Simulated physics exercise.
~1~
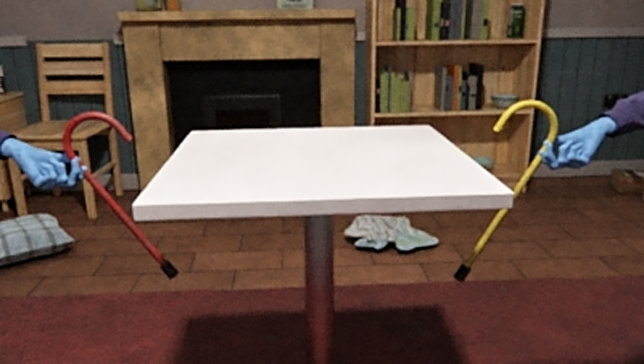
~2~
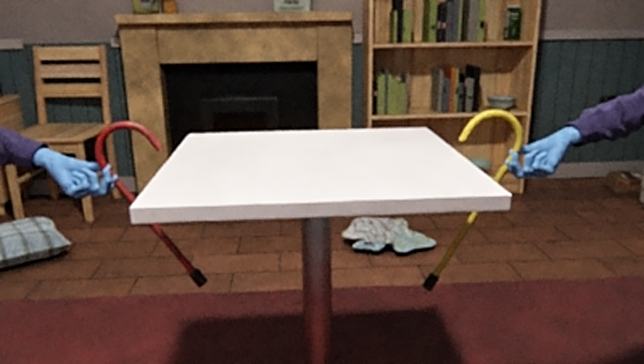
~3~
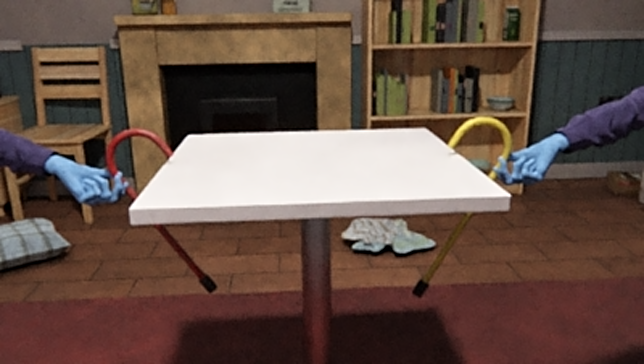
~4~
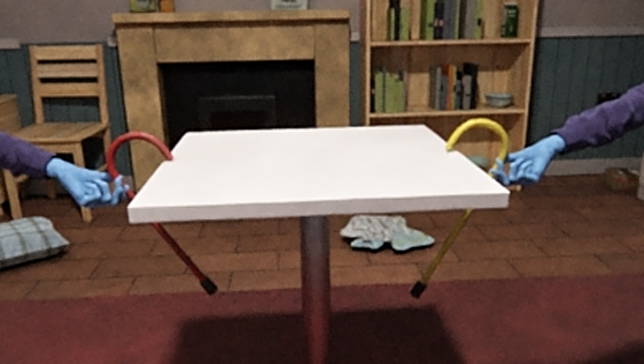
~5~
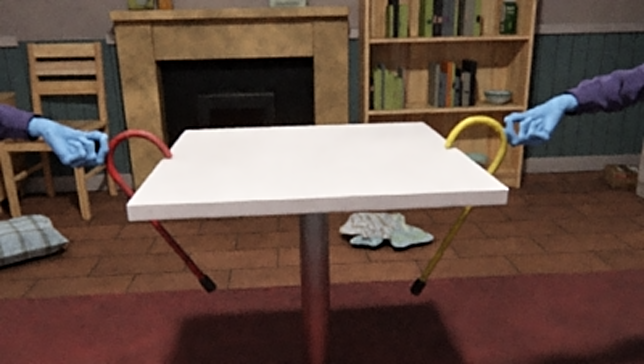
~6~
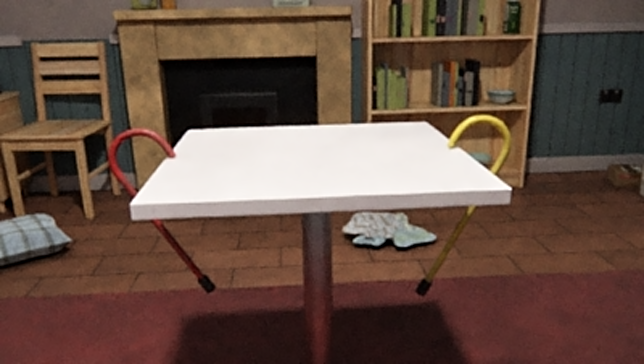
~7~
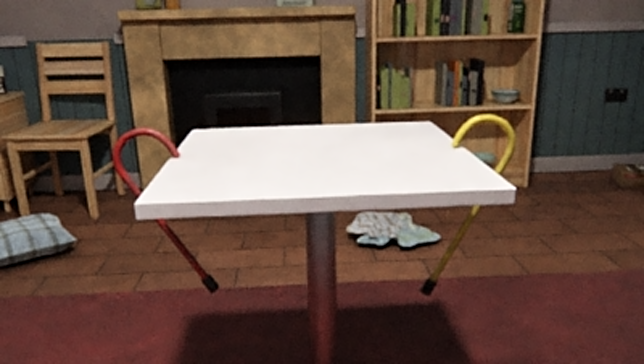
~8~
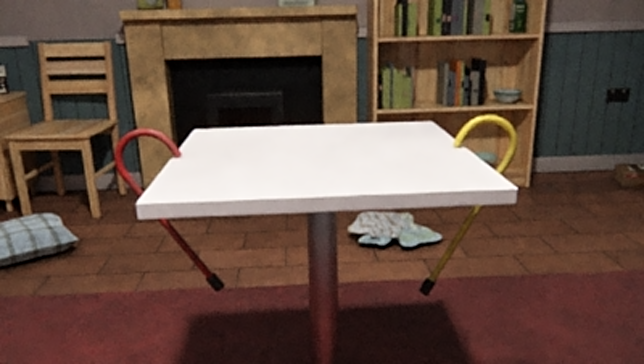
Red and yellow canes being hooked over opposite ends of a white table by gloved hands, then hanging there after release.
